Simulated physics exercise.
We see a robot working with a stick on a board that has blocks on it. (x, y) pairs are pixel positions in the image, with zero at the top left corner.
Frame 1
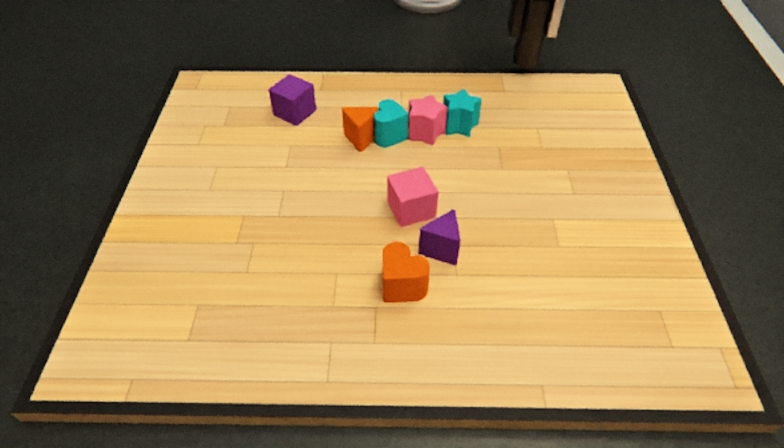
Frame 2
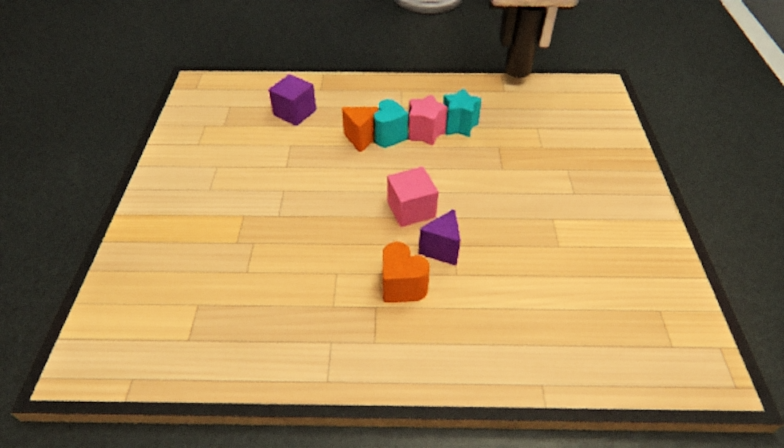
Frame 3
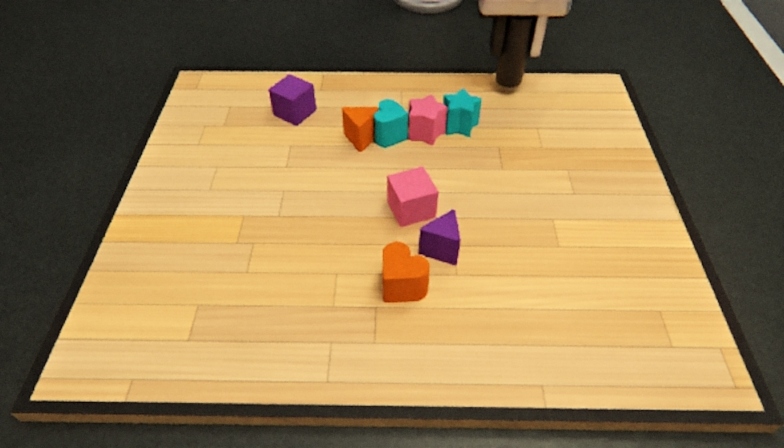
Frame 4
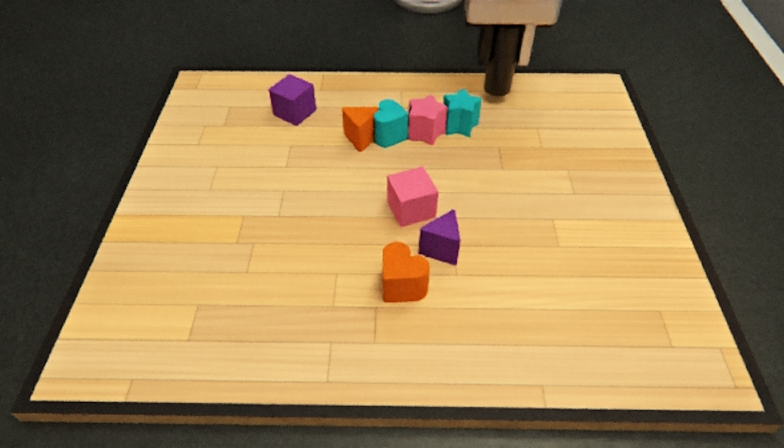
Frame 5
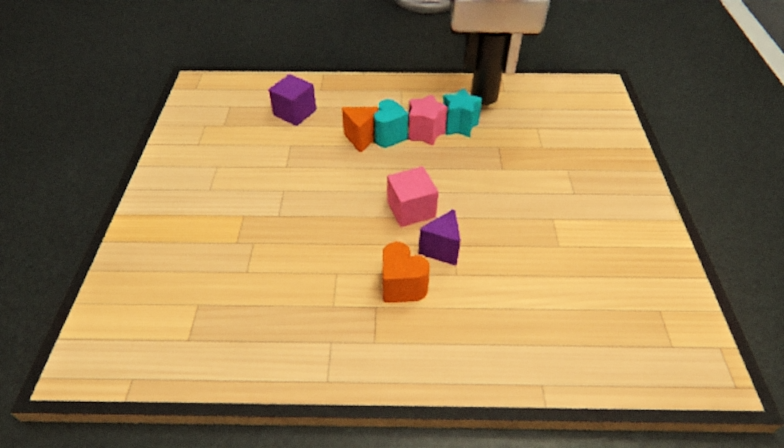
A robot arm moves its dark stick slightly left and down beside the turquoise star.
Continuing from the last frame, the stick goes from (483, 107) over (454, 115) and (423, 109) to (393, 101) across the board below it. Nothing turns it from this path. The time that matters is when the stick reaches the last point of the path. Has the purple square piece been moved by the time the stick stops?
No - that is not the case.
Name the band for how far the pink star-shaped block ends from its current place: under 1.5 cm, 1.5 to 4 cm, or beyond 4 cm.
It will fall in the middle band, 1.5 to 4 cm.
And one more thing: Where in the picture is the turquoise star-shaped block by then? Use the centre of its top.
Its top centre is at about (448, 106).
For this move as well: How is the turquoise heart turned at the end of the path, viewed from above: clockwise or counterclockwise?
It turns round clockwise.
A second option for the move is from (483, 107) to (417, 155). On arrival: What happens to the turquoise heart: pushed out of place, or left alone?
Moved off its spot.
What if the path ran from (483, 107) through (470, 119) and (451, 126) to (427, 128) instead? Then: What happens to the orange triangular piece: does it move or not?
At the end of the path, the orange triangular piece has moved off its old spot.
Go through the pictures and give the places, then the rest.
In the first picture, lower end of the stick (526, 61), tops of blocks, purple square piece (291, 86), turquoise heart (390, 111), pink star-shaped block (427, 107), turquoise star-shaped block (462, 100).
In the second picture, stick (518, 71), blocks as before.
In the third picture, stick (509, 80), blocks as before.
In the fourth picture, stick (497, 89), blocks as before.
In the fifth picture, stick (484, 97), purple square piece (291, 86), turquoise heart (390, 111), pink star-shaped block (427, 107), turquoise star-shaped block (462, 100).
The first path, step by step. One third of the way, stick (455, 105); turquoise heart (388, 113), turned 20° clockwise; pink star-shaped block (420, 113); turquoise star-shaped block (450, 106), turned 30° anticlockwise.
Two thirds of the way, stick (423, 99); turquoise heart (387, 114), turned 30° clockwise; pink star-shaped block (418, 116); turquoise star-shaped block (448, 106), turned 45° anticlockwise.
At the end, stick (393, 91); purple square piece not moved; turquoise heart (387, 114), turned 30° clockwise; pink star-shaped block (418, 116); turquoise star-shaped block (448, 106), turned 45° anticlockwise.
